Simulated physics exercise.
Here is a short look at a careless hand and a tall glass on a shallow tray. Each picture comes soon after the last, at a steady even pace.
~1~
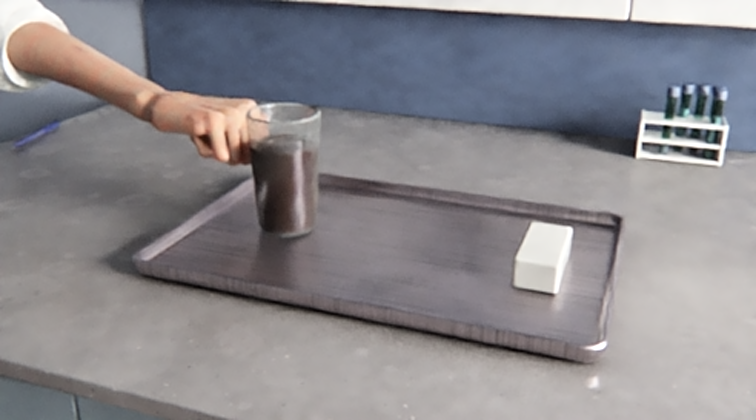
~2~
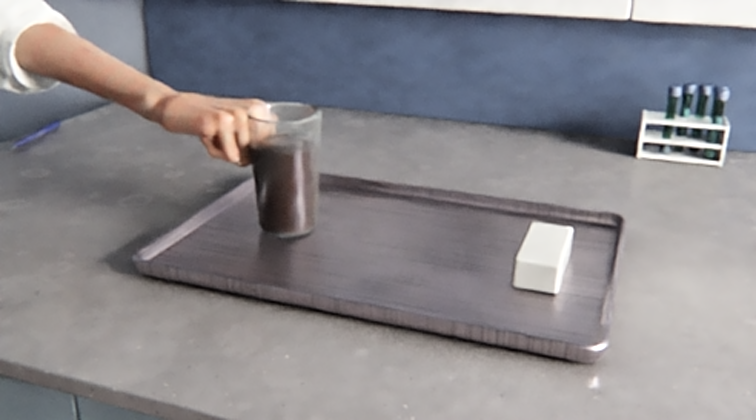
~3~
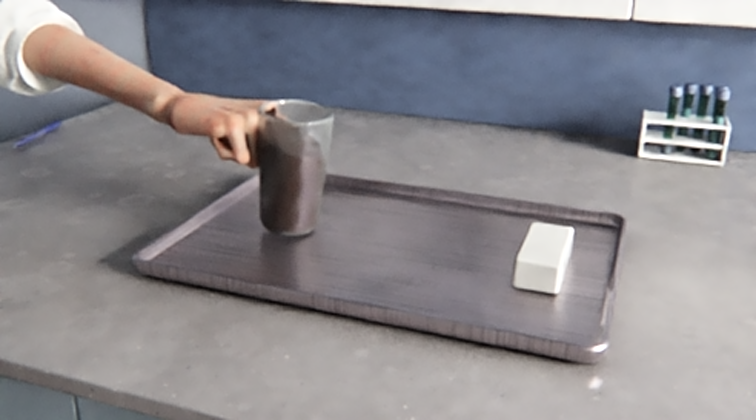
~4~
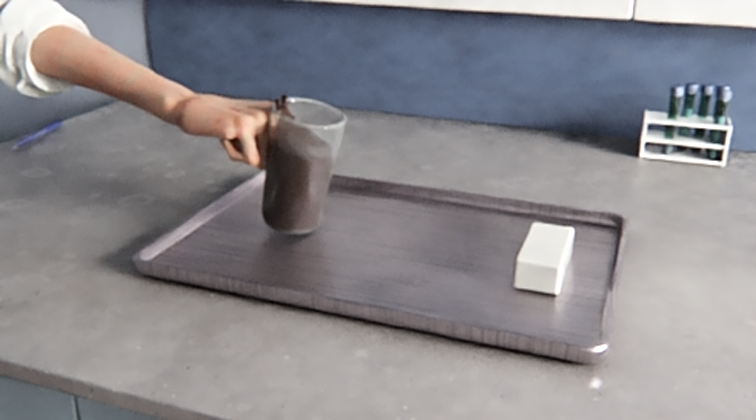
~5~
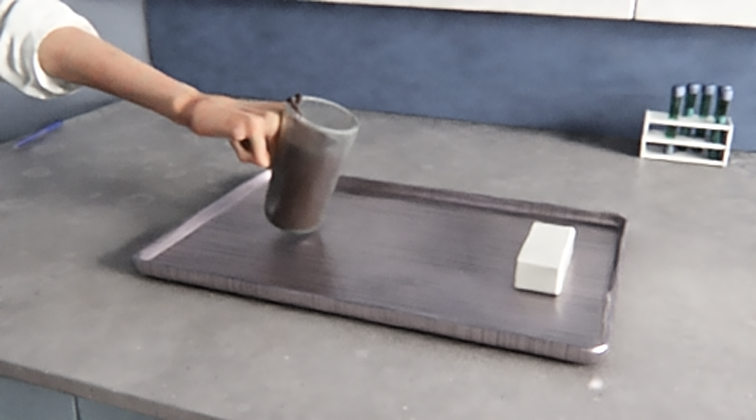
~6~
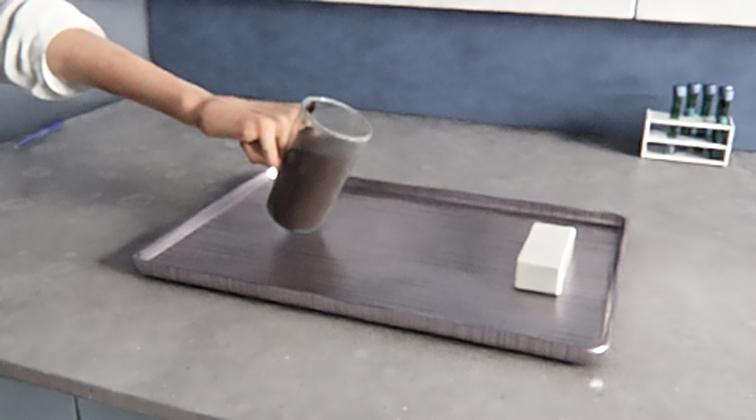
On a shallow tray, a hand tilts a tall glass of coffee to the right.
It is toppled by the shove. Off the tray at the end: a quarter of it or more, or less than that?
Less than a quarter ends up off the tray.
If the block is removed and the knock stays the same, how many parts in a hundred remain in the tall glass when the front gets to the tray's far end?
50 in a hundred, roughly.
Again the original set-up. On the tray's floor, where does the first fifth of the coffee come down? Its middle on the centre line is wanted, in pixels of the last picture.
Around (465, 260).
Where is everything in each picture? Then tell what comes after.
In the first picture, it leans 0°; its right rim is at (315, 118); the coffee meets the walls at (259, 137) and (315, 144); the tray's far rim is at (614, 271); a block is fixed to the tray further along.
In the second picture, it leans 0°; its right rim is at (316, 118); the coffee meets the walls at (260, 137) and (315, 143).
In the third picture, it leans 6°; its right rim is at (328, 120); the coffee meets the walls at (270, 109) and (323, 149).
In the fourth picture, it leans 12°; its right rim is at (341, 125); the coffee meets the walls at (280, 113) and (333, 153).
In the fifth picture, it leans 19°; its right rim is at (354, 130); the coffee meets the walls at (287, 139) and (344, 151).
In the sixth picture, it leans 25°; its right rim is at (367, 138); the coffee meets the walls at (292, 146) and (358, 147).
A moment on, the tall glass is falling and 100 per cent is in the glass, 0 on the tray and 0 above or beyond its rim.
Next, the tall glass lies on its side and 72 per cent is in the glass, 8 on the tray and 21 above or beyond its rim.
Then the tall glass lies on its side and 40 per cent is in the glass, 42 on the tray and 18 above or beyond its rim.
Later the tall glass lies on its side and 22 per cent is in the glass, 69 on the tray and 10 above or beyond its rim.
In the end 91 per cent is held by tray and glass, 9 is off the tray.
